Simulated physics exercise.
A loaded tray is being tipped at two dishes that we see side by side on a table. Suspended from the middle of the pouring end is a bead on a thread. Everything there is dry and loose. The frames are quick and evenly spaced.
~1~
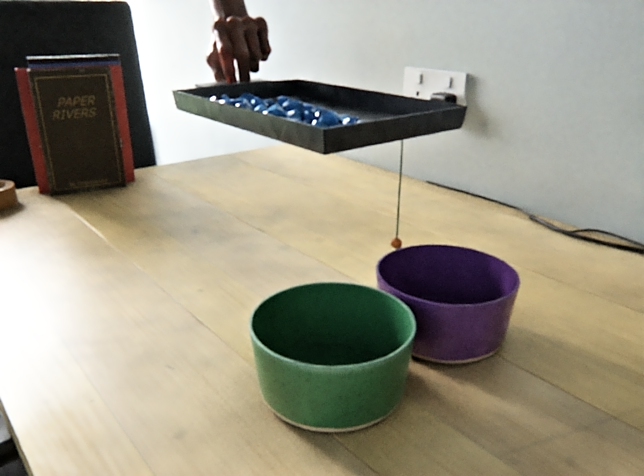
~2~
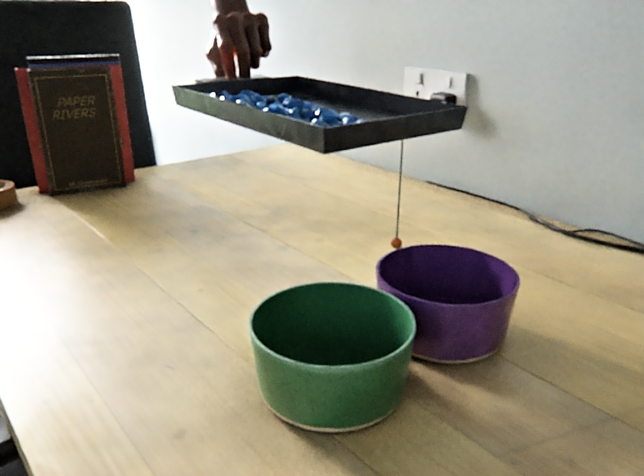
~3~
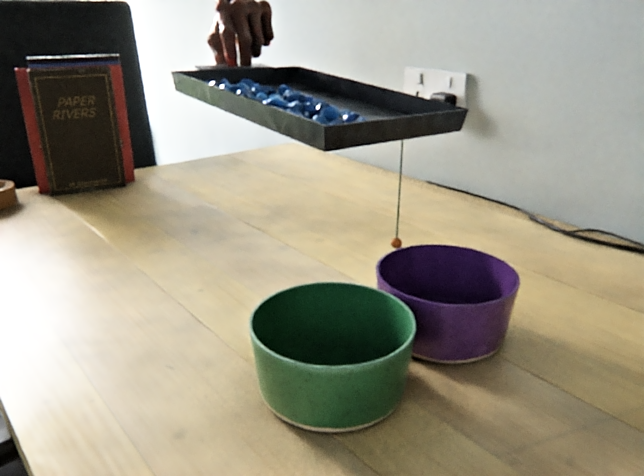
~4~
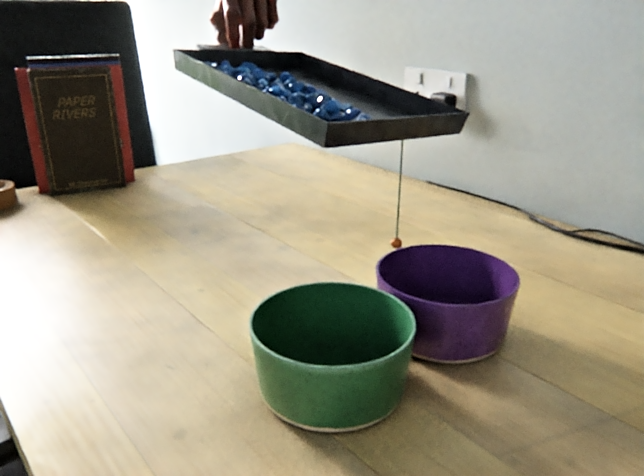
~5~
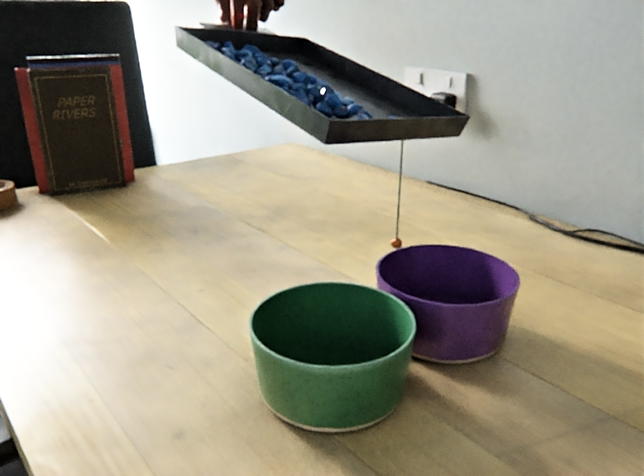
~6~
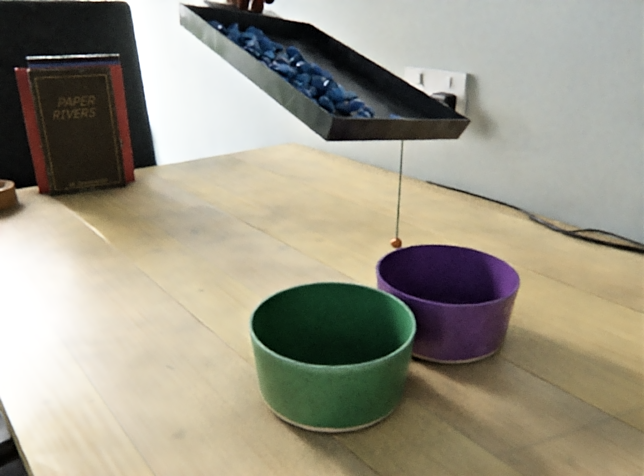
Above a wooden table, a hand raises one end of a tray of blue stones.
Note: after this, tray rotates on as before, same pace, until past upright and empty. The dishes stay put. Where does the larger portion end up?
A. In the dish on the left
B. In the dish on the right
Option B: In the dish on the right.
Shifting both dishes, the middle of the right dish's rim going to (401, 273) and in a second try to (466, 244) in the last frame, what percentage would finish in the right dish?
That makes 20 per cent, followed by 80 per cent.
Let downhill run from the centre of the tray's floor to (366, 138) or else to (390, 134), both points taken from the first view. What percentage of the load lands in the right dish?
About 40 % and 70 %.
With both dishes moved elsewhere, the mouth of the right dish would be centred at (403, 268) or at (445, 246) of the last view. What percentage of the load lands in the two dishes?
In order, about 30 and 80 in a hundred.
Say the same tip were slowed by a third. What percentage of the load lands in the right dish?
Roughly 70 percent.
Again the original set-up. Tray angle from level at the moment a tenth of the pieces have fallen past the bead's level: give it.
It's turned some 75 degrees by then.
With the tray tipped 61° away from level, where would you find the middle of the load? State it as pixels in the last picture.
The load is centred about (417, 104).
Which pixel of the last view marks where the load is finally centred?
Once nothing moves, the middle sits near (468, 310).
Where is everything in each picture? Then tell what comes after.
The first picture shows corners of the pouring end (325, 128) and (463, 106), level; middle of the load (278, 115), aquarium stones; left dish (389, 385); right dish (502, 323); bead on its thread (397, 243).
The second picture shows corners of the pouring end (325, 127) and (463, 106), level; middle of the load (278, 113).
The third picture shows corners of the pouring end (327, 125) and (464, 108), tipped barely, lowest at the right corner; middle of the load (278, 105).
The fourth picture shows corners of the pouring end (329, 122) and (465, 112), tipped a little, lowest at the right corner; middle of the load (280, 94).
The fifth picture shows corners of the pouring end (332, 119) and (466, 115), tipped a little, lowest at the right corner; middle of the load (282, 82).
The sixth picture shows corners of the pouring end (335, 116) and (467, 119), tipped clearly, lowest at the right corner; middle of the load (285, 70); left dish (389, 385); right dish (502, 323).
Just after the last frame, tray tipped steeply; almost all on the tray; just a few in the air.
A moment on, tray tipped right over; roughly a third on the tray; roughly a third in the right dish; roughly a quarter outside both; about a tenth in the air.
Further on, tray tipped past a quarter turn; roughly half in the right dish; roughly half outside both.
When it is over, tray tipped past a quarter turn; not one in the left dish; roughly half in the right dish; roughly half outside both.
